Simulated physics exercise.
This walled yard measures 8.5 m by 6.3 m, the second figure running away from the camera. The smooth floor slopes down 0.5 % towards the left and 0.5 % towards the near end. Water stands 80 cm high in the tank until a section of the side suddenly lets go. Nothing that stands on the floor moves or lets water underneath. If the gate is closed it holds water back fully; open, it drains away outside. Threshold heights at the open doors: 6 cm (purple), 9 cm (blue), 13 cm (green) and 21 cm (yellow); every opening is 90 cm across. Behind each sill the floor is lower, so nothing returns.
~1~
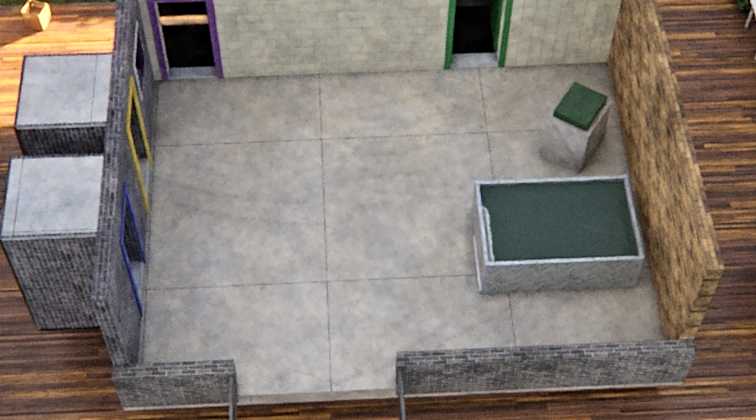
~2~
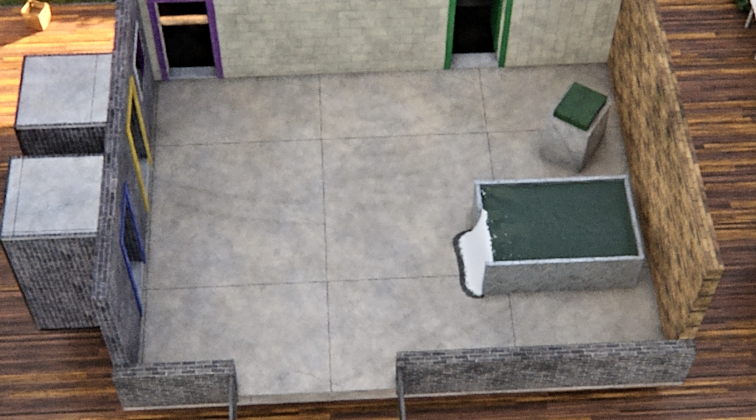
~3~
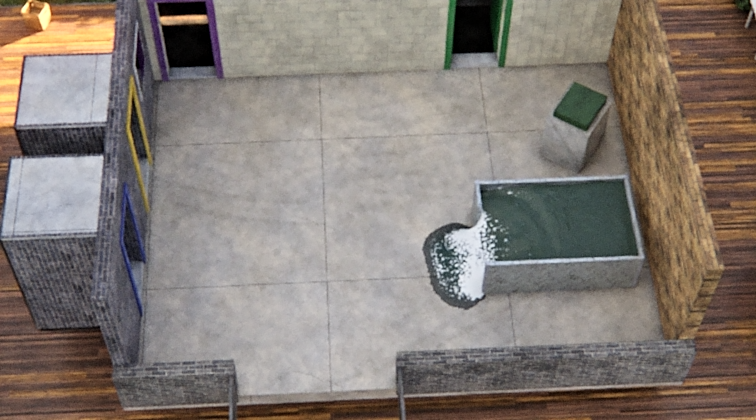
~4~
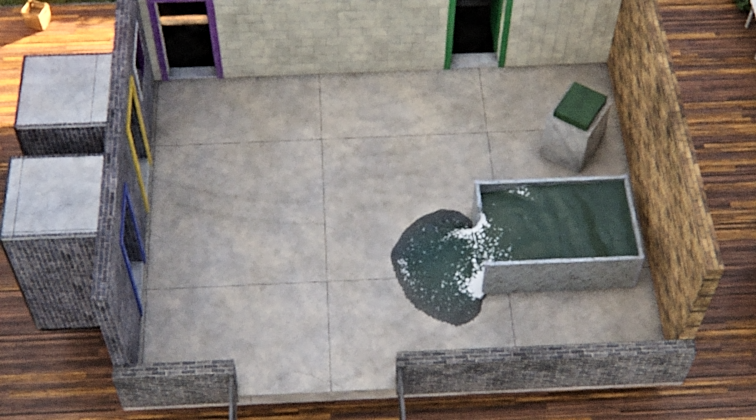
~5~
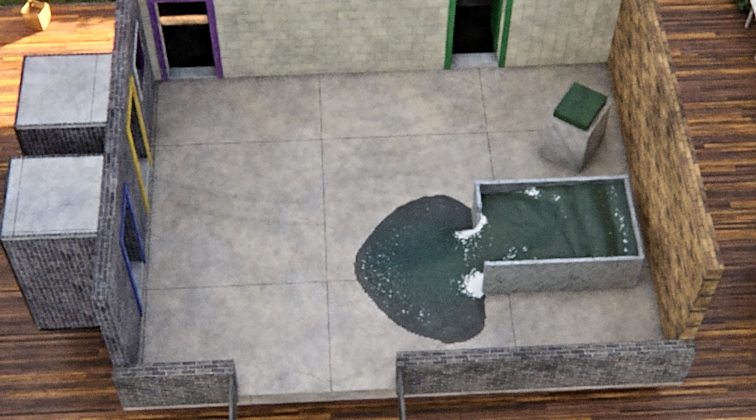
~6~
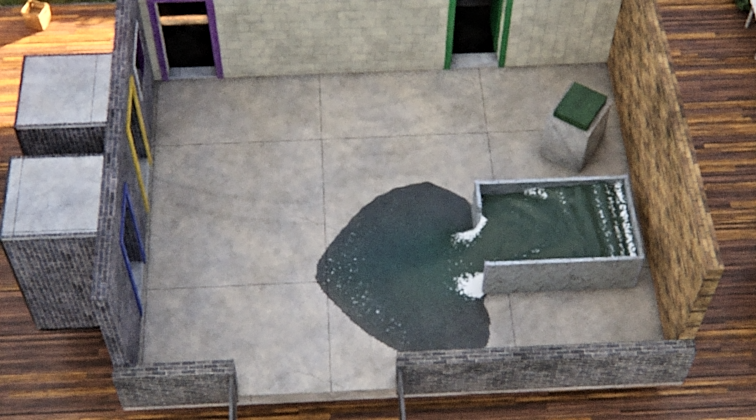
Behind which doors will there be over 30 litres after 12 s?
Door by door: At the purple door it goes over the limit; at the blue door it passes the limit; at the green door it stays under the limit; at the yellow door it stays under the limit.
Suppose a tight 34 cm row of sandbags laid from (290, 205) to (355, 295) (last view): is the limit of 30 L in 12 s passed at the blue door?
Then: Blue under.
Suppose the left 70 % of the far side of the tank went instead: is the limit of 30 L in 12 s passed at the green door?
Then: Green over.
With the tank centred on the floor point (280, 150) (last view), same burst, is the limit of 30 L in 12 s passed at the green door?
Then: Green below.
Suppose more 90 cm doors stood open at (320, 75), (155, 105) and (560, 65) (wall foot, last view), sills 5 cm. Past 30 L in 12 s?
In turn: Below, over, below.
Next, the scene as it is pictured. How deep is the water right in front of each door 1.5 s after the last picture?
Depths in cm: Purple 0, blue 20, green 0, yellow 4.
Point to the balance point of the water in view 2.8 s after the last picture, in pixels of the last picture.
At about (369, 254).
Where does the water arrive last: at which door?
Last comes the green one.
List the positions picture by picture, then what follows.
The first frame shows still water, 80 cm deep, in the tank at (557, 222).
In the second frame, water pours out at (482, 255) and has run 0.6 m, to (466, 235); typically 9 cm deep outside, 80 cm at the tank's back.
In the third frame, the front is at (429, 246), 0.9 m from the gap at (482, 255); 1.0 m2 of floor is under water; 80 cm left at the back of the tank.
In the fourth frame, the front is at (397, 253), 1.4 m from the gap at (482, 256); 2.2 m2 of floor is under water; 80 cm left at the back of the tank.
In the fifth frame, the front is at (359, 270), 2.1 m from the gap at (482, 256); 4.0 m2 of floor is under water; 76 cm left at the back of the tank.
In the sixth frame, the front is at (324, 281), 2.7 m from the gap at (482, 256); 6.1 m2 of floor is under water; 69 cm left at the back of the tank.
Then, 0.7 s after the last picture water covers 35 % of the floor and is deepest (38 cm) near (466, 265); purple door not reached, blue door not reached, green door not reached, yellow door not reached.
Then, 1.5 s after the last picture water covers 50 % of the floor and is deepest (42 cm) near (138, 386); purple door not reached, blue door 20 cm at the sill, 13 L in, green door not reached, yellow door not reached.
Then, 2.8 s after the last picture water covers 55 % of the floor and is deepest (28 cm) near (195, 384); purple door not reached, blue door 22 cm at the sill, 91 L in, green door not reached, yellow door 15 cm at the sill, 0 L in.
Then, 6.3 s after the last picture water covers 60 % of the floor and is deepest (13 cm) near (138, 386); purple door 11 cm at the sill, 62 L in, blue door 10 cm at the sill, 151 L in, green door not reached, yellow door 9 cm at the sill, 0 L in.
Then, 11.3 s after the last picture water covers 85 % of the floor and is deepest (7 cm) near (144, 270); purple door 6 cm at the sill, 95 L in, blue door 6 cm at the sill, 152 L in, green door 2 cm at the sill, 0 L in, yellow door 7 cm at the sill, 0 L in.
